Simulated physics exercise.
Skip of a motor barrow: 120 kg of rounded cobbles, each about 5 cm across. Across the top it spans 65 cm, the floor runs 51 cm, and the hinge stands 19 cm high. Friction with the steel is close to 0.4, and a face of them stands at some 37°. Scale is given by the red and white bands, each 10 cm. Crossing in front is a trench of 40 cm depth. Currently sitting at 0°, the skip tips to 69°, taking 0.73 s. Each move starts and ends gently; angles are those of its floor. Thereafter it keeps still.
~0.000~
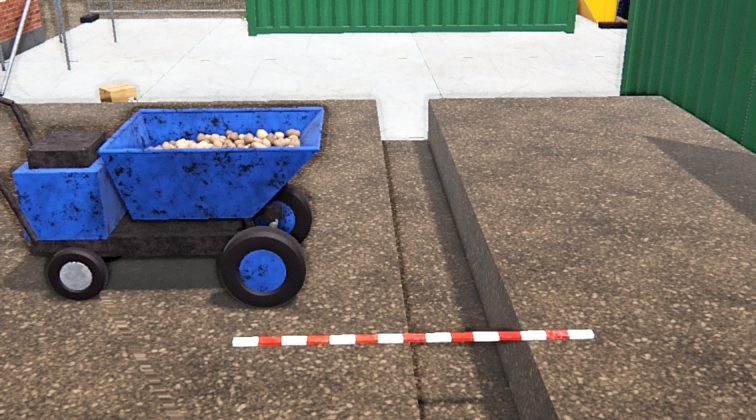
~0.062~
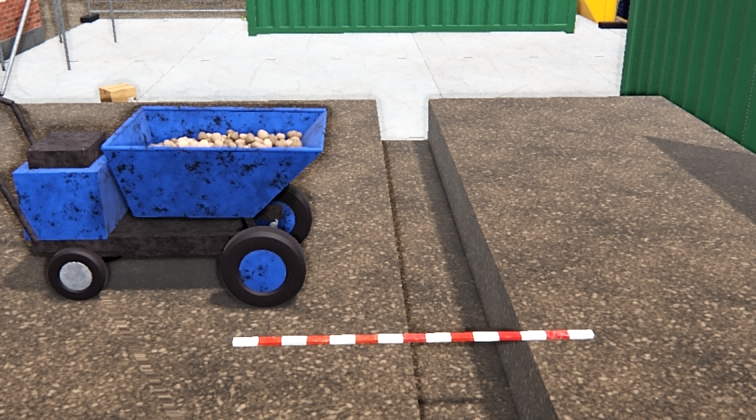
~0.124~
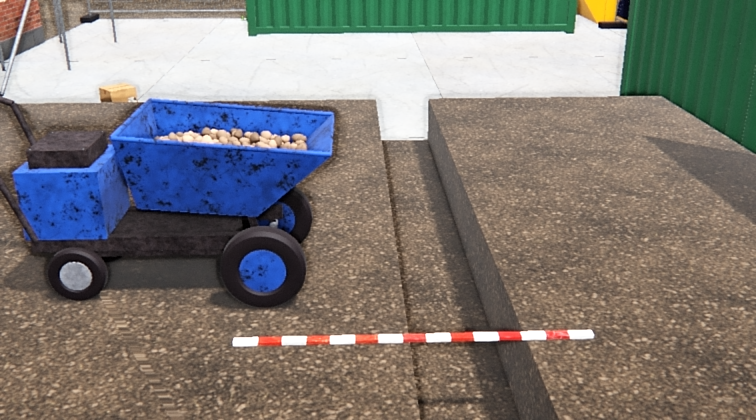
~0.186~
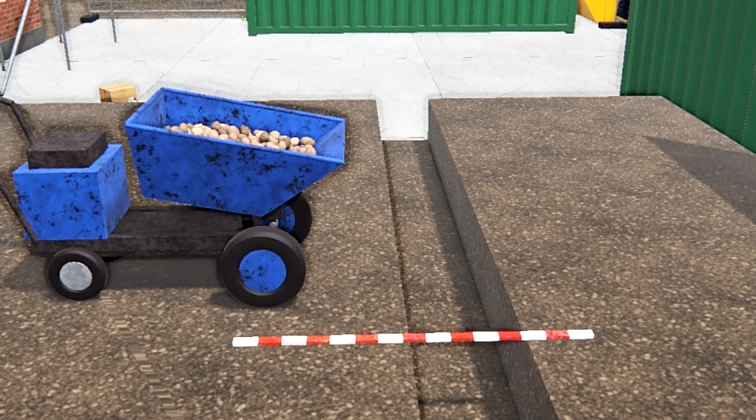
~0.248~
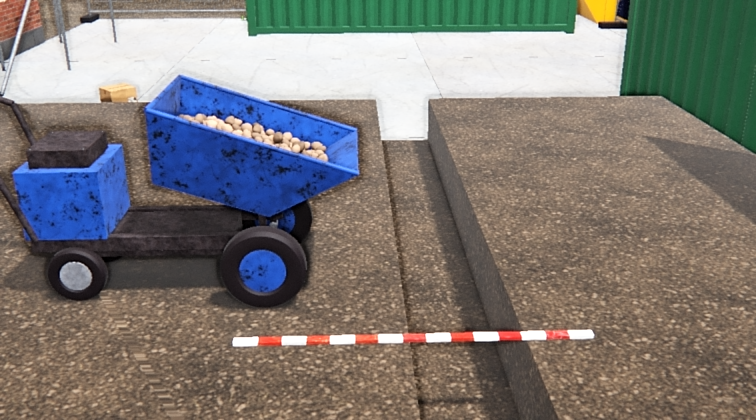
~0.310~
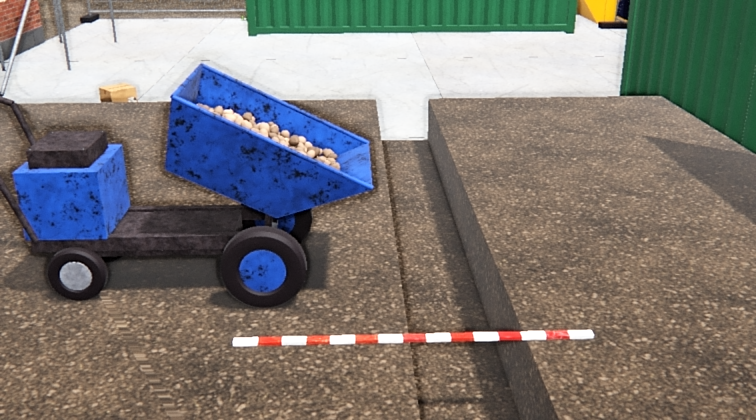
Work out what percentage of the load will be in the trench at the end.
It comes to roughly 100 percent of the load.
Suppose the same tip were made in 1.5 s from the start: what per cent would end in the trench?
100 %.
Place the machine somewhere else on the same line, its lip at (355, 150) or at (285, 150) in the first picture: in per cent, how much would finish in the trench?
Near 90 per cent from the first place, 85 from the second.
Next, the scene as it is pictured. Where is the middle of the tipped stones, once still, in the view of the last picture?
Their middle lands near (459, 332).
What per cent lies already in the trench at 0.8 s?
Close to 20 per cent at that time.
After 0.6 s the floor is at 59°; 100 % in the skip; the foremost stones are at (376, 221).
After 0.8 s the floor is at 69°; 80 % in the skip, 20 % in the trench; the foremost stones are at (462, 284).
After 1.2 s the floor is at 69°; 21 % in the skip, 79 % in the trench; the foremost stones are at (491, 312).
After 3.1 s the floor is at 69°; 0 % in the skip, 100 % in the trench; the foremost stones are at (491, 306).
